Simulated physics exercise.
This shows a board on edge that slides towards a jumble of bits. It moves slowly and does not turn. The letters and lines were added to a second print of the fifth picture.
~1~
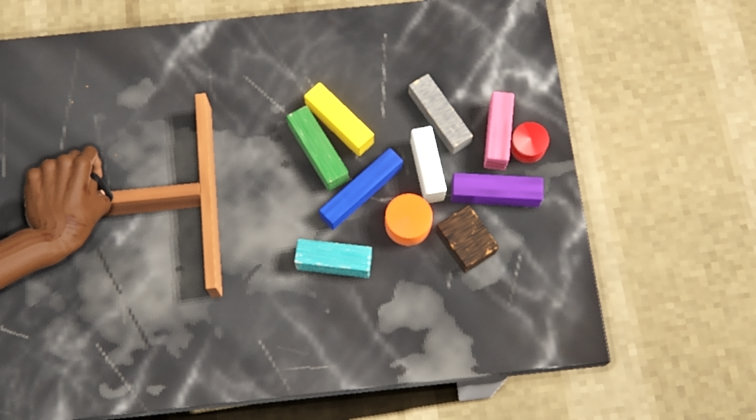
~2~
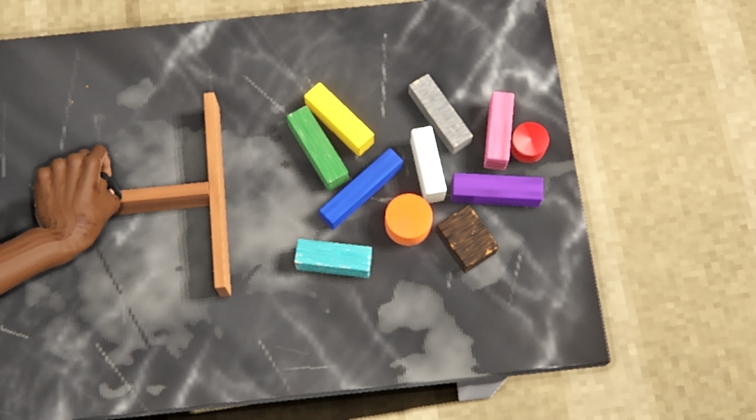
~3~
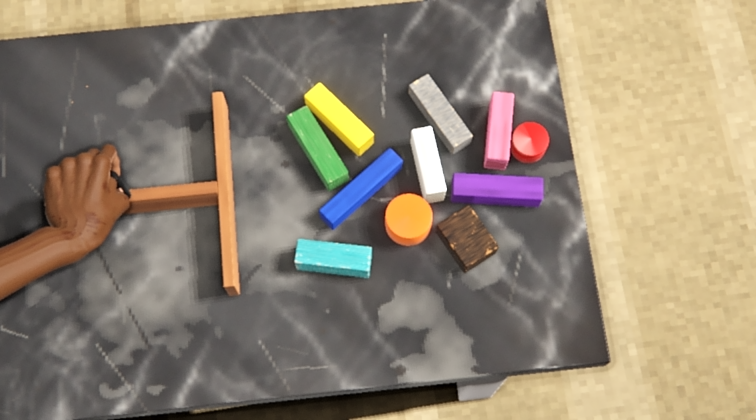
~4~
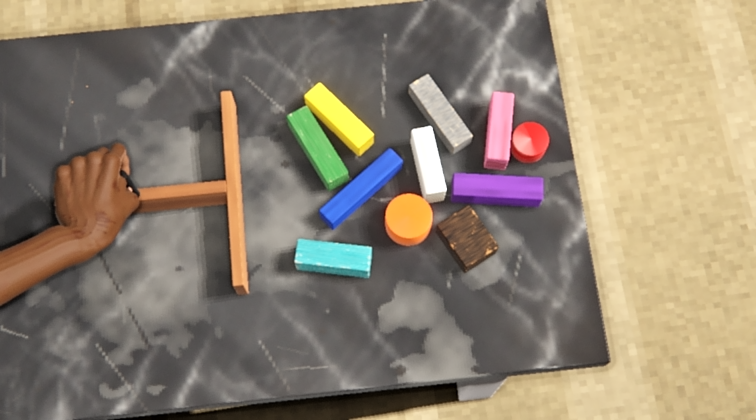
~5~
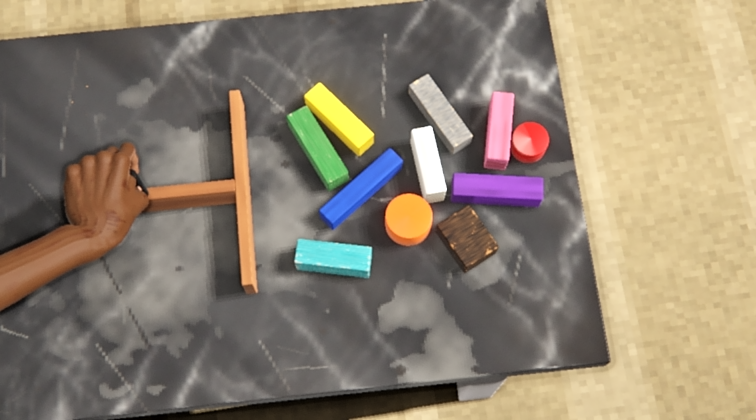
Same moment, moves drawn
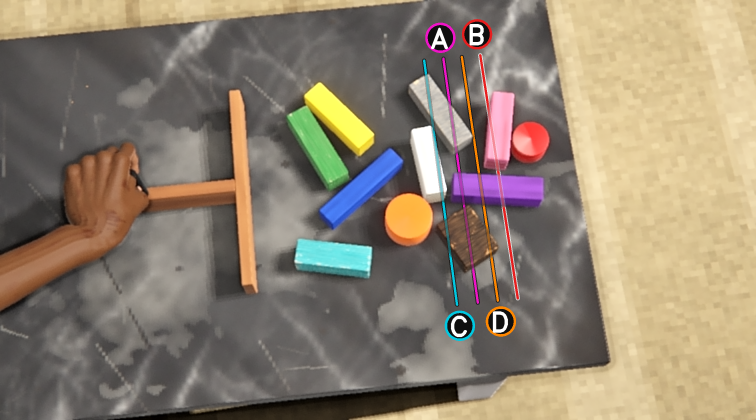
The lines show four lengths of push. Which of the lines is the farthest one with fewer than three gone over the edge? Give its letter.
Up to line D.
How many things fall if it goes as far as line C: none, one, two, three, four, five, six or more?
In all, none.
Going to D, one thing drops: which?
It is the red tin.
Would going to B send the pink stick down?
By then, yes.
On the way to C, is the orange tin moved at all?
Yes.
On the marked copy, A at (460, 176); B at (498, 172); C at (440, 178); D at (479, 174).
Following D. Soon after the start, board (327, 176); turquoise bar (378, 251); yellow stick (361, 113).
Later, board (412, 167); red tin (535, 144); purple stick (519, 193).
In the end, board (478, 161); red tin over the edge; purple stick (585, 201); one fallen.
As for the rest, A is within the limit but short; B drops three; C is within the limit but short.
